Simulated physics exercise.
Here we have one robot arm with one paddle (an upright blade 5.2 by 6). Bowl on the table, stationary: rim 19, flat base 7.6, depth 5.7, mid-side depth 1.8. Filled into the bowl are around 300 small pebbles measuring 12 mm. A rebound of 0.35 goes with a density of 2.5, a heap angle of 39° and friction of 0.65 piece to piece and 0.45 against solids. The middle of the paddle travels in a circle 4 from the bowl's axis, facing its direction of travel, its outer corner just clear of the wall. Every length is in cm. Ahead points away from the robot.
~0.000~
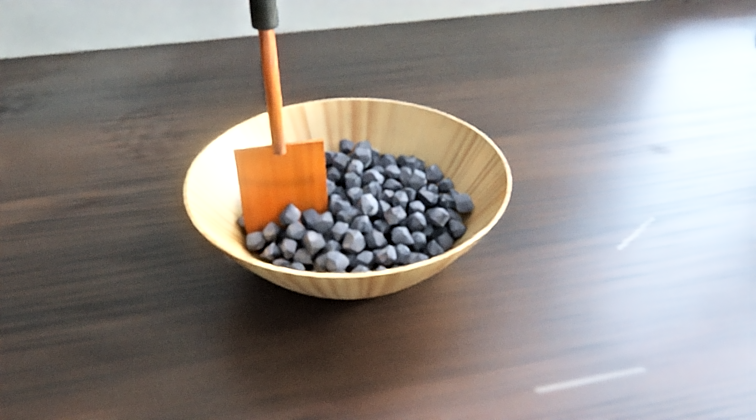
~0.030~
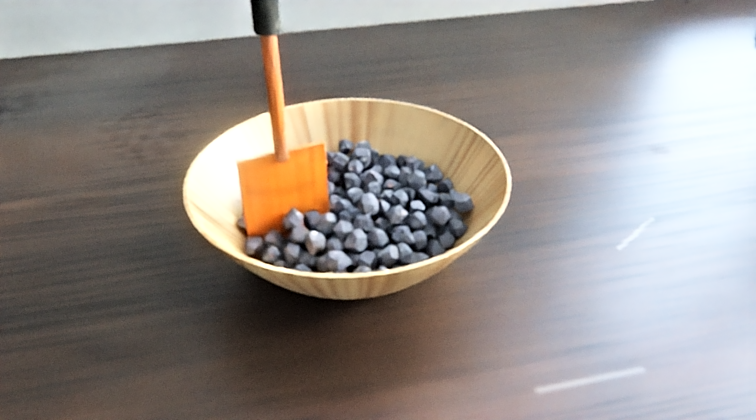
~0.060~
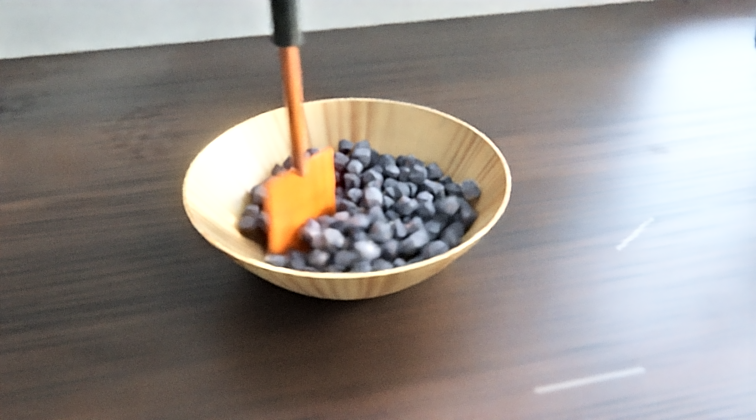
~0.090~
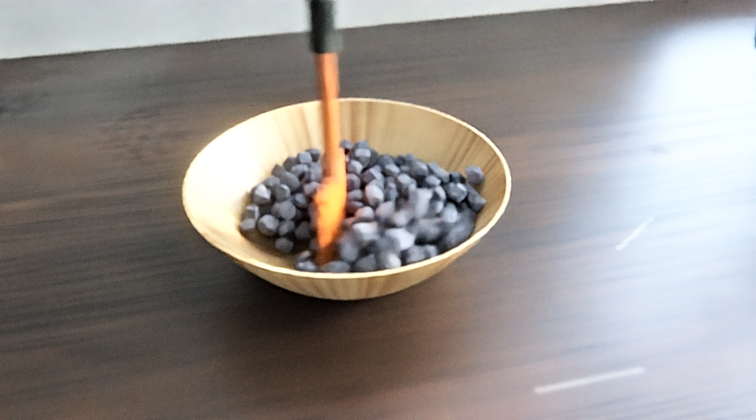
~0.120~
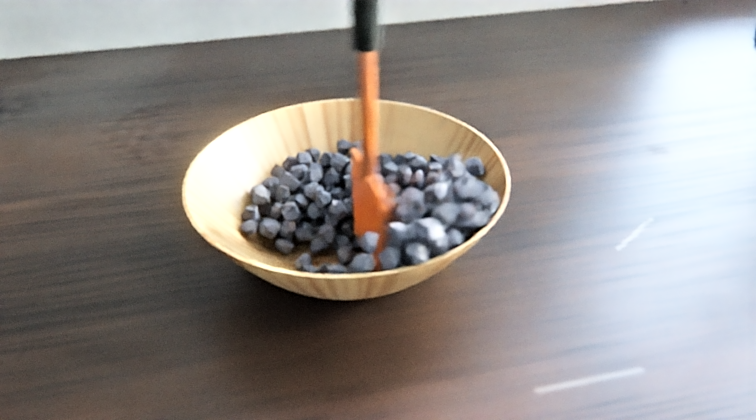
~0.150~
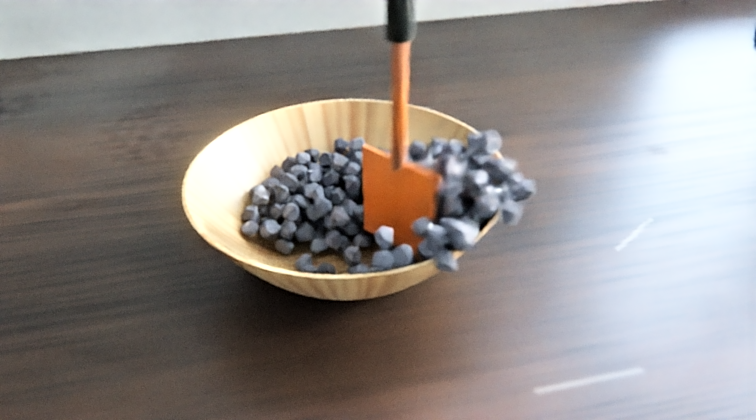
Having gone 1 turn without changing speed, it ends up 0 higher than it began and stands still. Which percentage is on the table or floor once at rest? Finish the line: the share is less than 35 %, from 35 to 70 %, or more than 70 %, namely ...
The share is from 35 to 70 %.
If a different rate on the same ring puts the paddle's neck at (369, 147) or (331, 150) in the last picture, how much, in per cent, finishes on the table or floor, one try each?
Well, about 35 percent the first time and about 20 percent the second.
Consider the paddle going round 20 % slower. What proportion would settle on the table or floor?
Then roughly 35 per cent.
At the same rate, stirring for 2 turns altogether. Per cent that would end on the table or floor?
Estimate: About 60 percent.
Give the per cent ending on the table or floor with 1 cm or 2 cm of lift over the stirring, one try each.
I'd reckon around 40 and 25 per cent.
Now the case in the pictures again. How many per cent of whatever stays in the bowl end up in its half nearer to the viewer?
It comes to near 70 percent.
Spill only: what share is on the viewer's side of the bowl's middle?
That share is about 30 per cent.
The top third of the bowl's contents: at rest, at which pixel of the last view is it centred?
The centre is near pixel (302, 256).
After 0.24 s, 212° round, highest piece 11 above the table; 249 in the bowl, 5 on the table or floor, 42 in flight or on the tool.
After 0.33 s, 298° round, highest piece 10 above the table; 201 in the bowl, 33 on the table or floor, 62 in flight or on the tool.
After 0.57 s, 0° round, highest piece 5 above the table; 160 in the bowl, 136 on the table or floor.
After 1.27 s, 0° round, highest piece 5 above the table; 160 in the bowl, 136 on the table or floor.
At rest, 160 in the bowl, 136 on the table or floor. That is 46 % on the table or floor.
